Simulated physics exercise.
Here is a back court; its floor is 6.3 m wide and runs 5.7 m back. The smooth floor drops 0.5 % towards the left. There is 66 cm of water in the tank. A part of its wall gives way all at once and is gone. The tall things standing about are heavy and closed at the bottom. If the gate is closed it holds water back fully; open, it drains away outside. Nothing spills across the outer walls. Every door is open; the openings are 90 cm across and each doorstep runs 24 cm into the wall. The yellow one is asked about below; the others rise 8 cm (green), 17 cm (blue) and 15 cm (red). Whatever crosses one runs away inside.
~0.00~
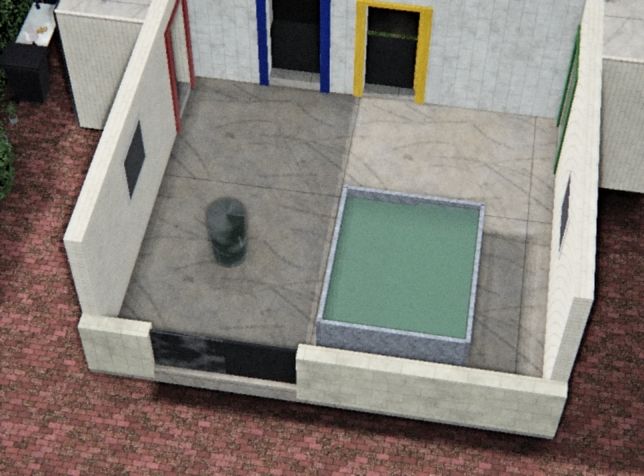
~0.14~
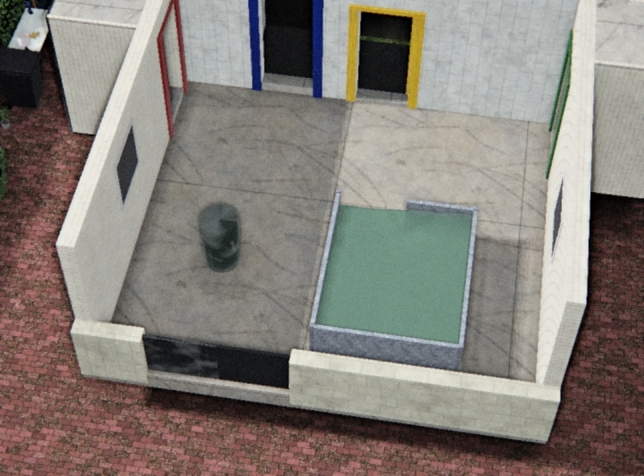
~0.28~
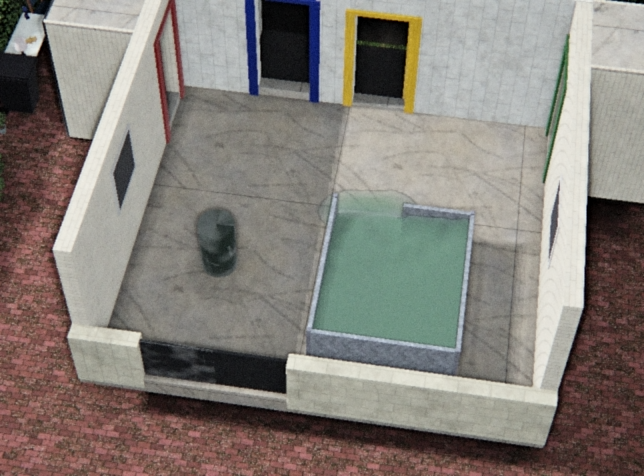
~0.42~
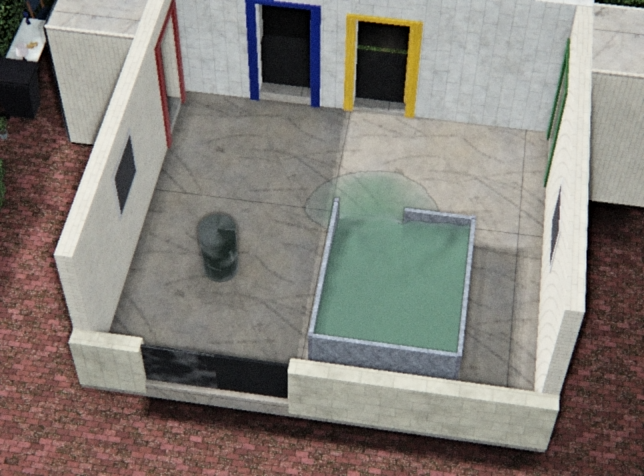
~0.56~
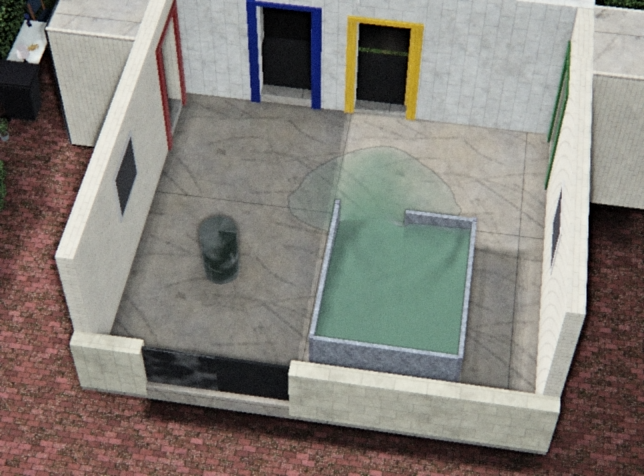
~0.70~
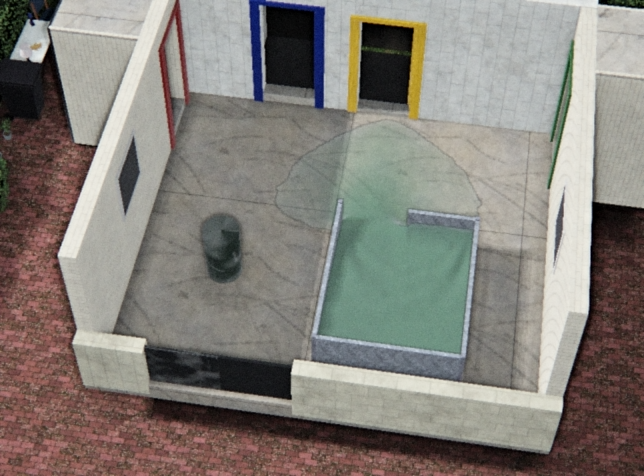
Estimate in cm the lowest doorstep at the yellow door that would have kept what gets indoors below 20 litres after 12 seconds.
It would have to be roughly 28 cm high.
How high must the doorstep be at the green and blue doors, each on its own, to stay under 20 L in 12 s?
About 17 cm at green and 18 cm at blue.
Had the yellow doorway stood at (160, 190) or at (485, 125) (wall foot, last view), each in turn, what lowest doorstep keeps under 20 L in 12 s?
About 7.0 and 12.5 cm.
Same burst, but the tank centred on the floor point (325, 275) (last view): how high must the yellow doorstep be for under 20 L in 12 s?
About 22 cm.
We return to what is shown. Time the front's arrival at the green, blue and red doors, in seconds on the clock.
Green 2.0 s, blue 1.3 s, red 2.2 s.
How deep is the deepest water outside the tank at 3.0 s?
Roughly 31 cm.
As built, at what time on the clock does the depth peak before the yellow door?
Around 3.0 s.
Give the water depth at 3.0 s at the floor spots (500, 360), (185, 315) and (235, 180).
About 0, 0 and 1 cm.
After 1.4 s water covers 30 % of the floor, deepest (40 cm) near (365, 232); 14 cm at the yellow door, 60 litres in over its 6 cm doorstep.
After 3.0 s water covers 40 % of the floor, deepest (31 cm) near (189, 96); 26 cm at the yellow door, 322 litres in over its 6 cm doorstep.
After 12.0 s water covers 100 % of the floor, deepest (12 cm) near (348, 398); 9 cm at the yellow door, 650 litres in over its 6 cm doorstep.
At the yellow door as built, the water arrived by 0.8 s and peaked near 26 cm at 3.0 s.
Run again over the same 12 s with other heights there, 46 litres in over 25 cm, 1 litre over 34 cm. The limit of 20 litres is kept from about 28 cm up.
